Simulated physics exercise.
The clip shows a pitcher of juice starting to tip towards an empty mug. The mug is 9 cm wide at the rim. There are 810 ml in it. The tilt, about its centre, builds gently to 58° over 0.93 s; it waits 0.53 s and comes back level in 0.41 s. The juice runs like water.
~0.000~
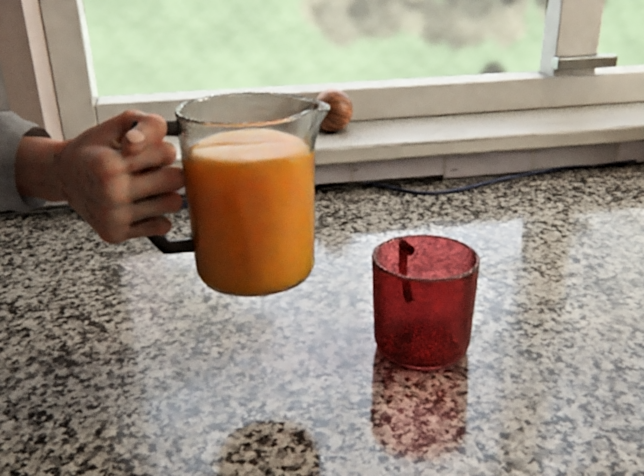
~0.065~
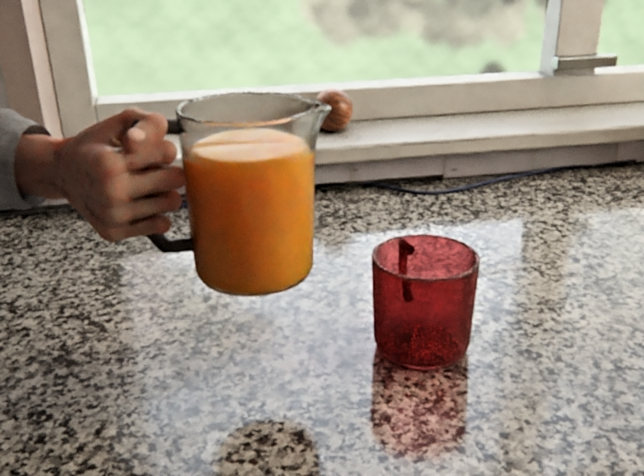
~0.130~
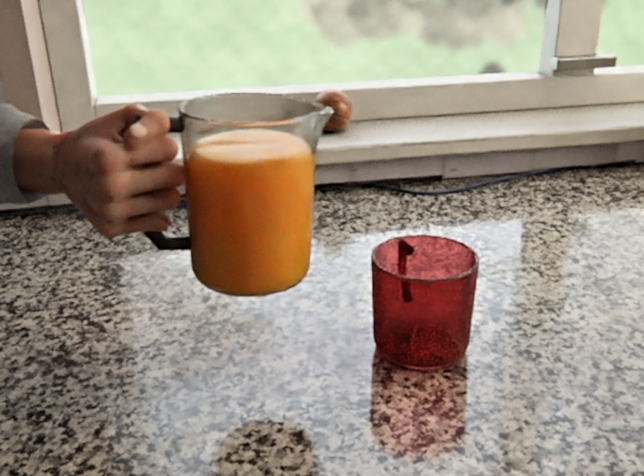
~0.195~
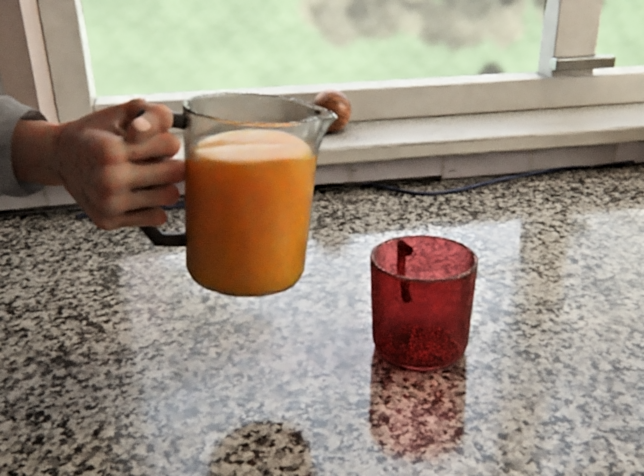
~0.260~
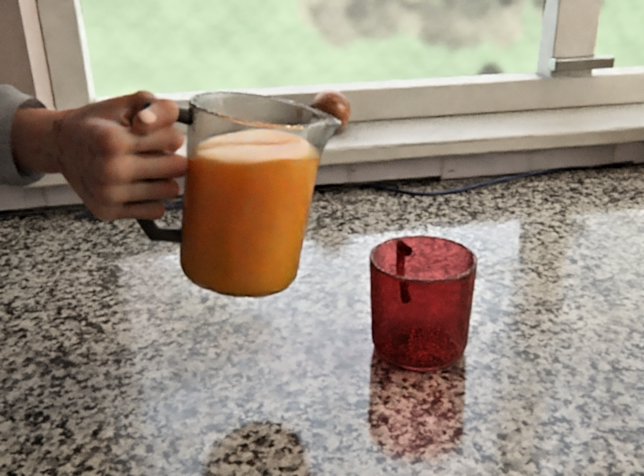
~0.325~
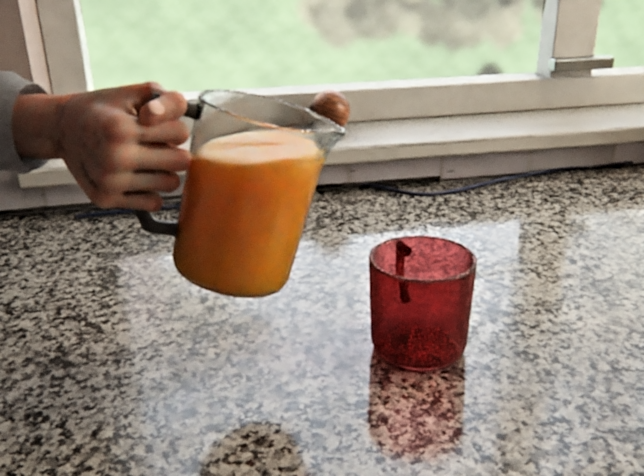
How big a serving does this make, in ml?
About 280 ml.
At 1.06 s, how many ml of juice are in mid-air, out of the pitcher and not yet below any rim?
Close to 40 ml.
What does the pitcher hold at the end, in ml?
About 520 ml.
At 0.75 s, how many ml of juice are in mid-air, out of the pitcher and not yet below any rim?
Close to 40 ml.
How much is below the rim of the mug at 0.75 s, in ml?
Some 15 ml.
By 0.75 s the tilt is 53° and the mug has 15 ml, the pitcher 750 ml, and 0 ml is on the work surface.
By 1.06 s the tilt is 58° and the mug has 140 ml, the pitcher 620 ml, and 0 ml is on the work surface.
By 1.39 s the tilt is 58° and the mug has 240 ml, the pitcher 545 ml, and 0 ml is on the work surface.
By 1.75 s the tilt is 12° and the mug has 280 ml, the pitcher 520 ml, and 0 ml is on the work surface.
At rest the mug has 285 ml, the pitcher 520 ml, and 0 ml is on the work surface.
